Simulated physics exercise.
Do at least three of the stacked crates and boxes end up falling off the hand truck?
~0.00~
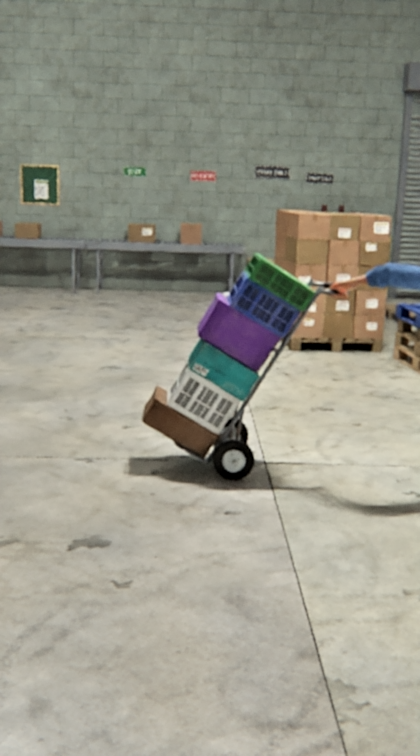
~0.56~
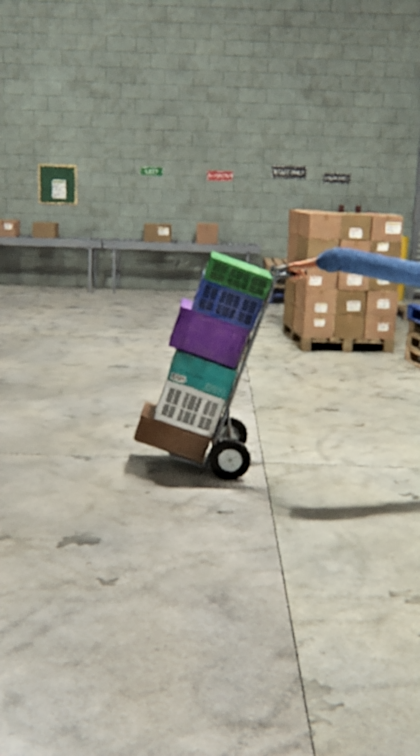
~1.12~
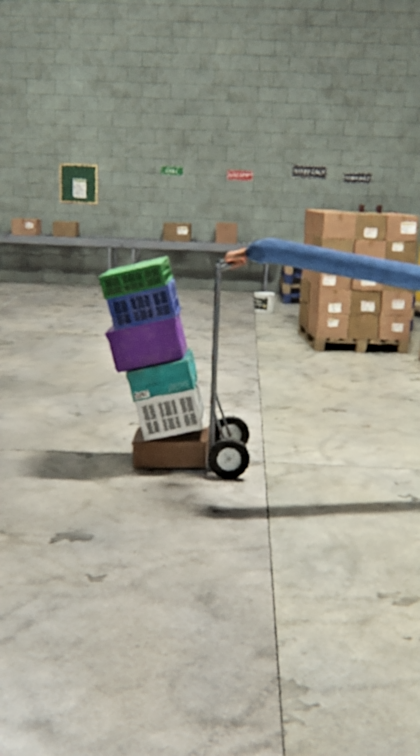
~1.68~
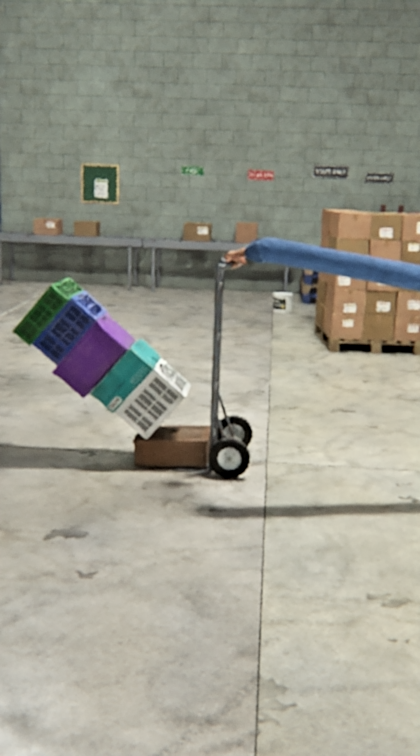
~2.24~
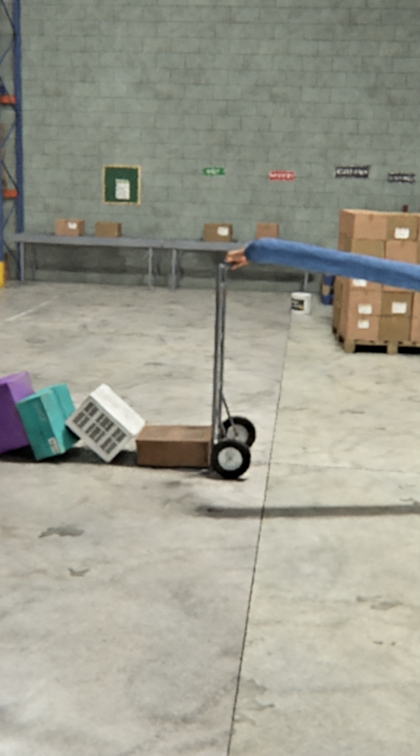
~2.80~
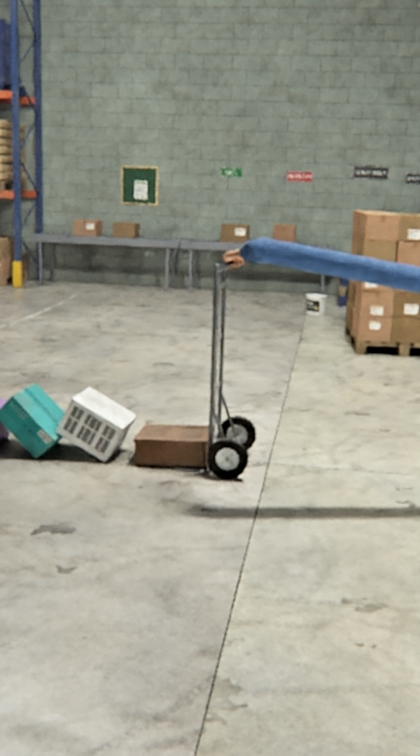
Yes, at least three of them fall off to the left, while the brown box at the bottom stays by the upright hand truck.
